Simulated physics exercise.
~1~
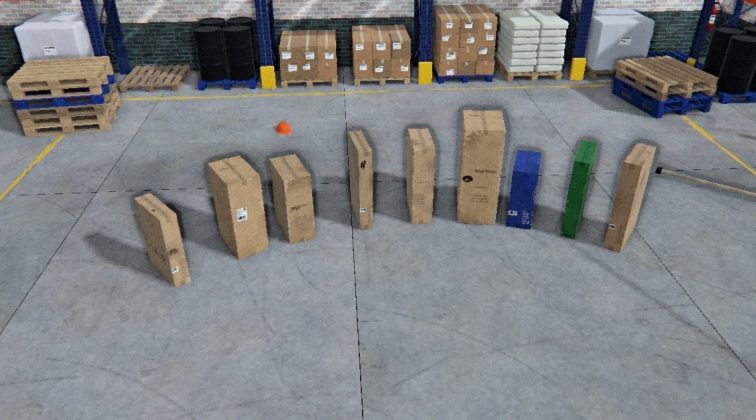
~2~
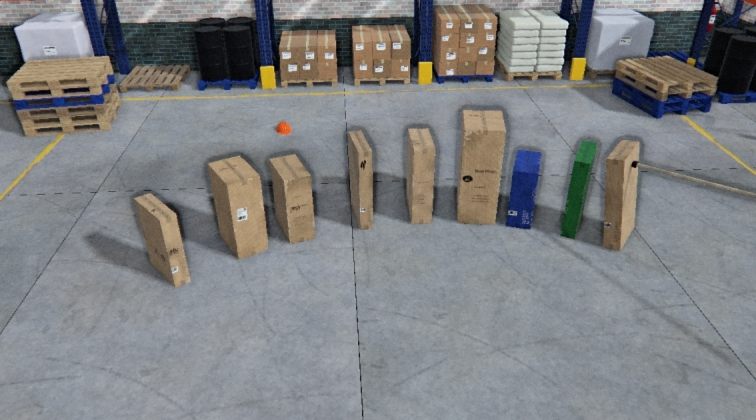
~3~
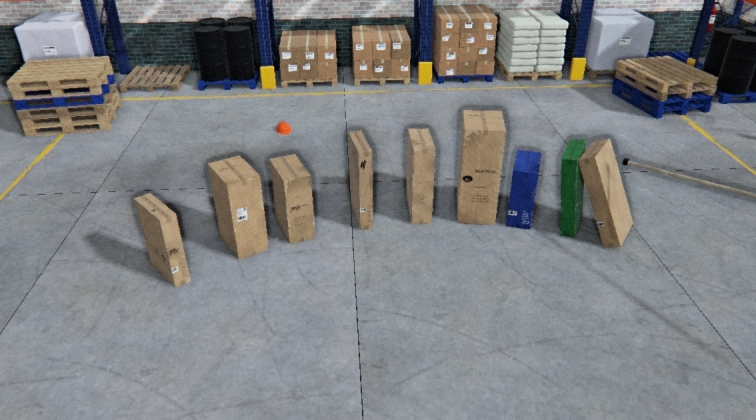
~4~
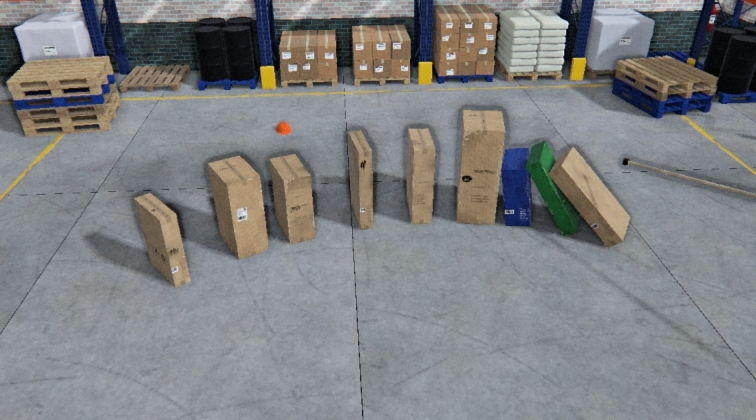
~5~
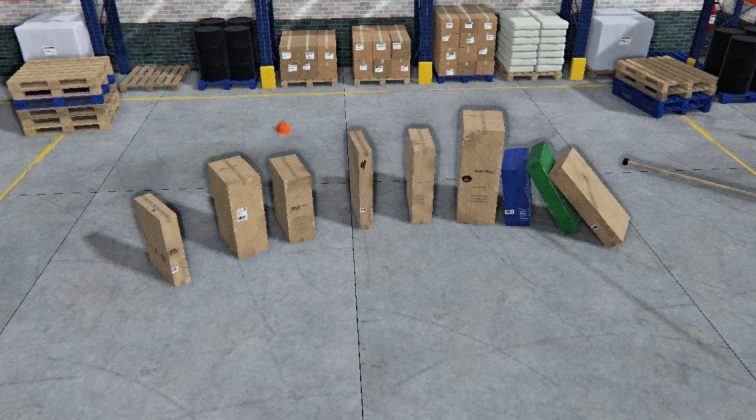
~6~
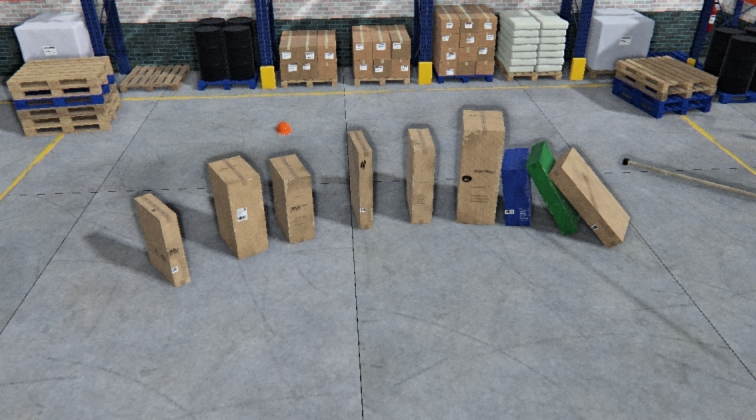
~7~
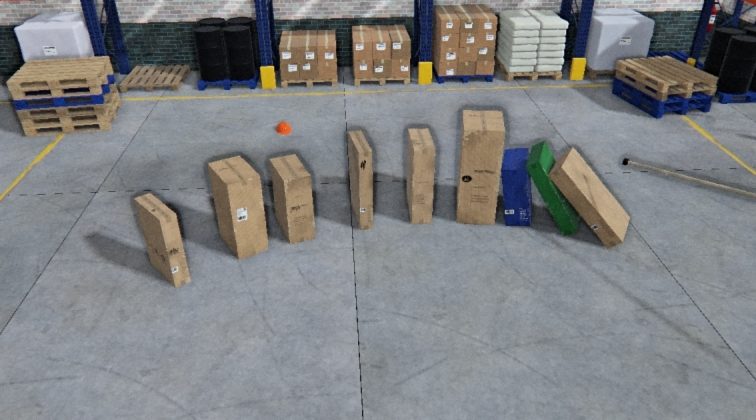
Nine tall cartons stand on end in a curved row across a grey warehouse floor, seen from a raised, still view, with pallets, stacked boxes and dark drums behind. Most are brown, but a blue one and a green one stand near the right end, and a small orange object lies farther back. A pole at the right pushes the brown end carton, which tips left into the green one. The green carton tilts over against the blue, which leans slightly towards the large brown carton beside it. There the toppling stops, with three cartons slanted together and the rest upright.
